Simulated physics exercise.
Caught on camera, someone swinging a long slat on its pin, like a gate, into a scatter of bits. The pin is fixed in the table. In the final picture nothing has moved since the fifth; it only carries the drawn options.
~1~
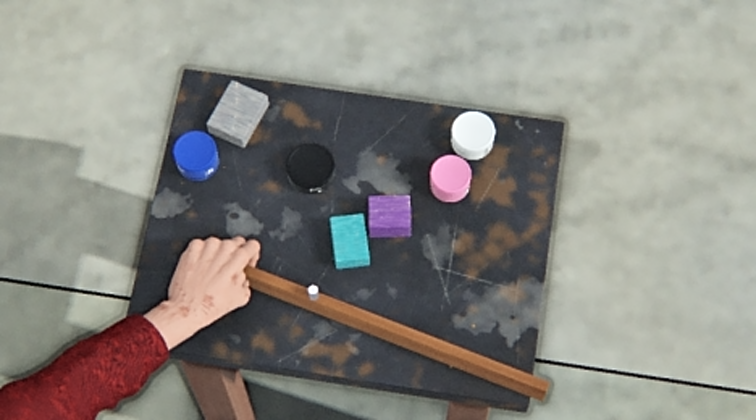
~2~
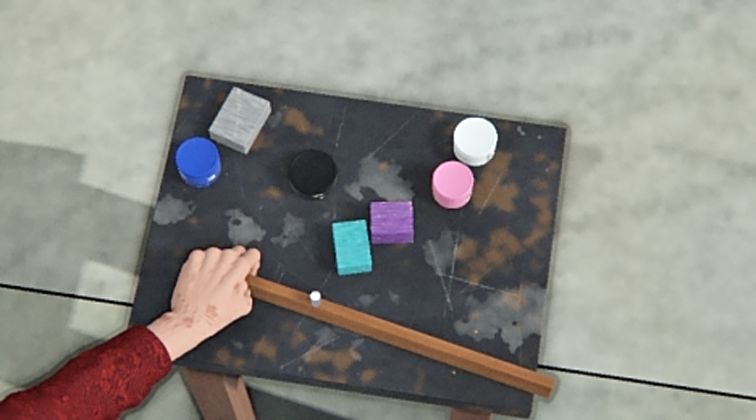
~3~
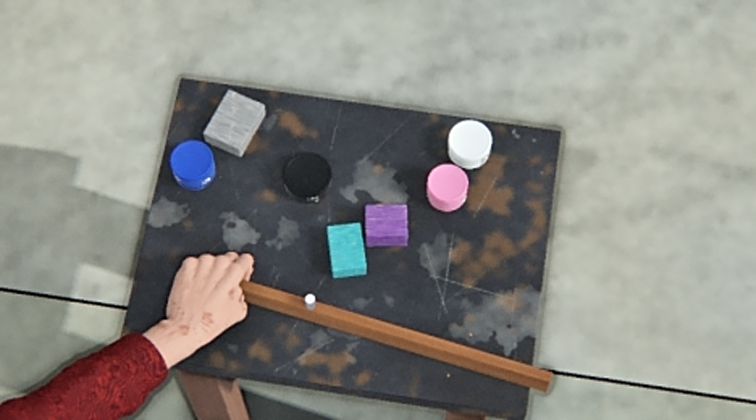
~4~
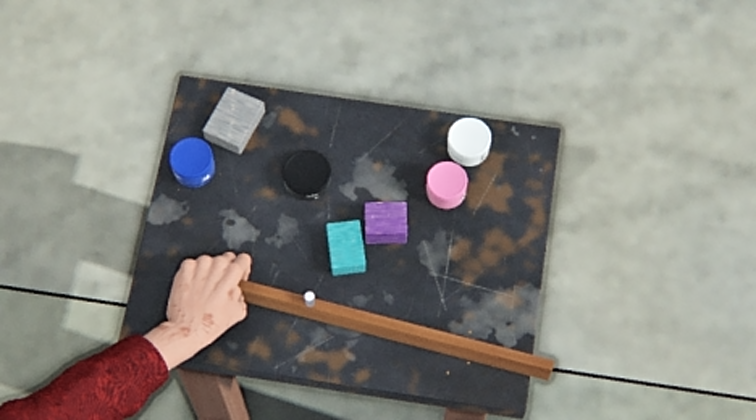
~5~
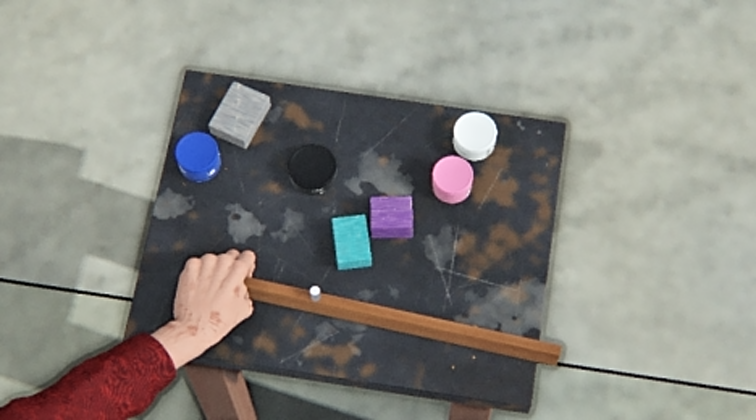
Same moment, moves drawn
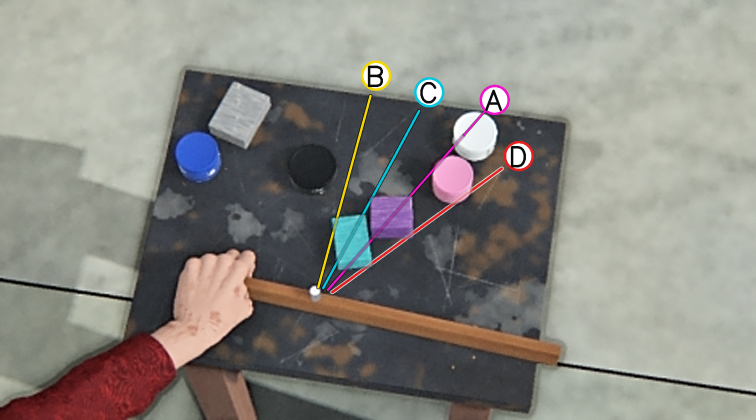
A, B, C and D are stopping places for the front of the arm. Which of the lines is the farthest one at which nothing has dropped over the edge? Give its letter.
At A, and not beyond.
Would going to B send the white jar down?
Yes.
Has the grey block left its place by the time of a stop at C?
No.
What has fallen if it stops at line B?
It is the white jar.
On the copy, A at (397, 211); B at (345, 189); C at (372, 197); D at (418, 230).
On A. First, arm (442, 275); blue jar (199, 157); white jar (475, 137).
Then, arm (423, 230); blue jar (199, 157); white jar (475, 137).
Finally, arm (397, 204); white jar (451, 115); pink tub (421, 149); nothing has fallen.
By contrast, B drops the white jar; C drops the white jar; D is safe but short.
